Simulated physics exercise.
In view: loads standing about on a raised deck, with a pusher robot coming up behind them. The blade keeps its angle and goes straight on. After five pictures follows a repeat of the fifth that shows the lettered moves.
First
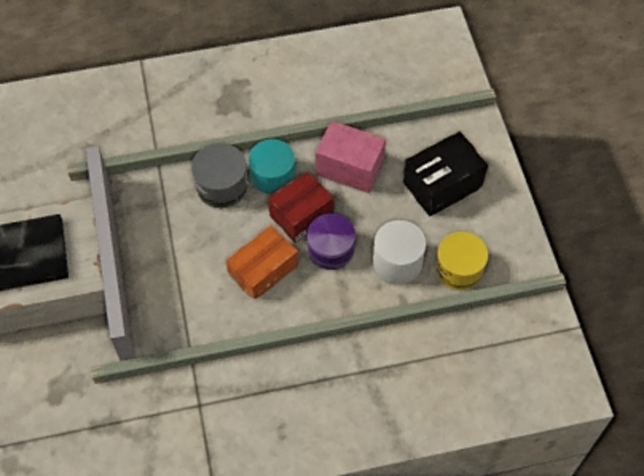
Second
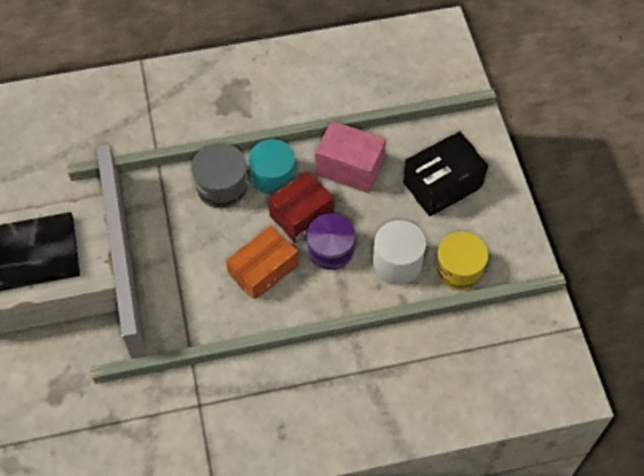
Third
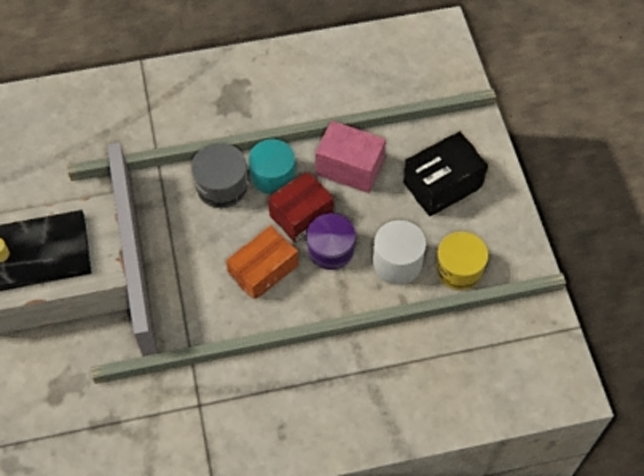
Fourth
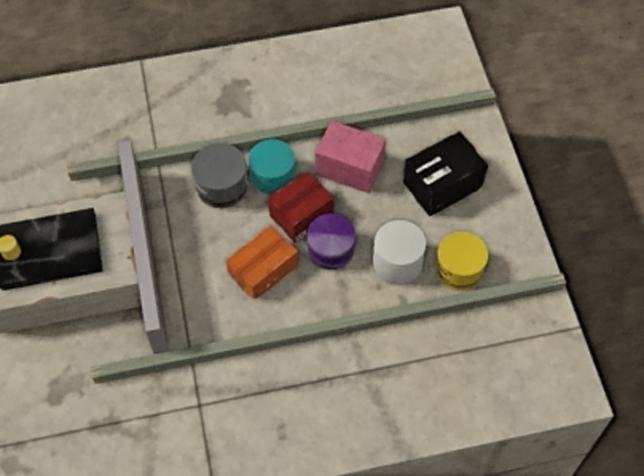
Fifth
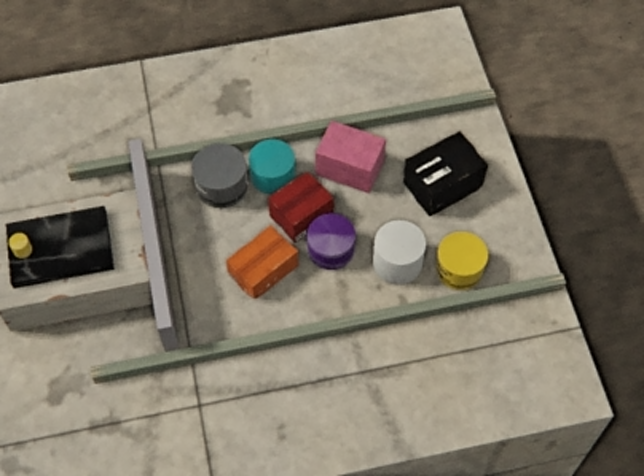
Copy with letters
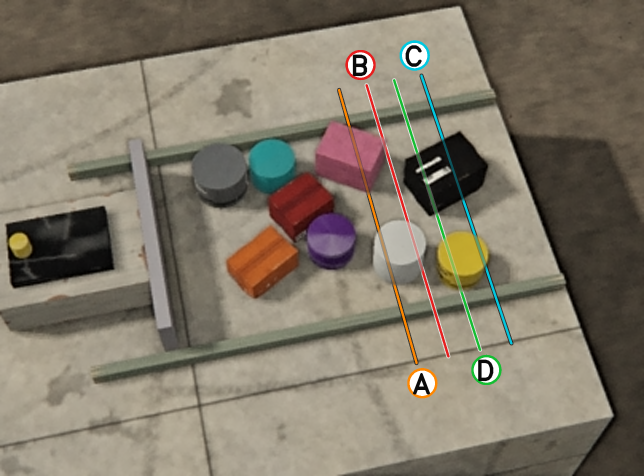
Robot with a wide grey pusher blade sliding slowly right between two rails towards a still group of coloured boxes and pails.
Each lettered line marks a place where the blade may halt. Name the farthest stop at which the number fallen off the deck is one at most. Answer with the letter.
It should halt at B.
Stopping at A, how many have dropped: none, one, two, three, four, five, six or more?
The count is none.
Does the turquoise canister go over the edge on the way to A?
By then, no.
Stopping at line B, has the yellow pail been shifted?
By then, yes.
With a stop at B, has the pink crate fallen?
No.
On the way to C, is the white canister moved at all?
Yes.
On the marked copy, A at (375, 216); B at (404, 211); C at (463, 200); D at (434, 205).
Taking B. A third of the way, robot (162, 226); pink crate (367, 156); grey pail (265, 166).
Two thirds of the way, robot (256, 209); yellow pail (489, 263); black box (456, 175).
When it is over, robot (324, 196); yellow pail (557, 251); black box (520, 166); none fallen.
As for the rest, A is within the limit but short; C drops five; D drops three.
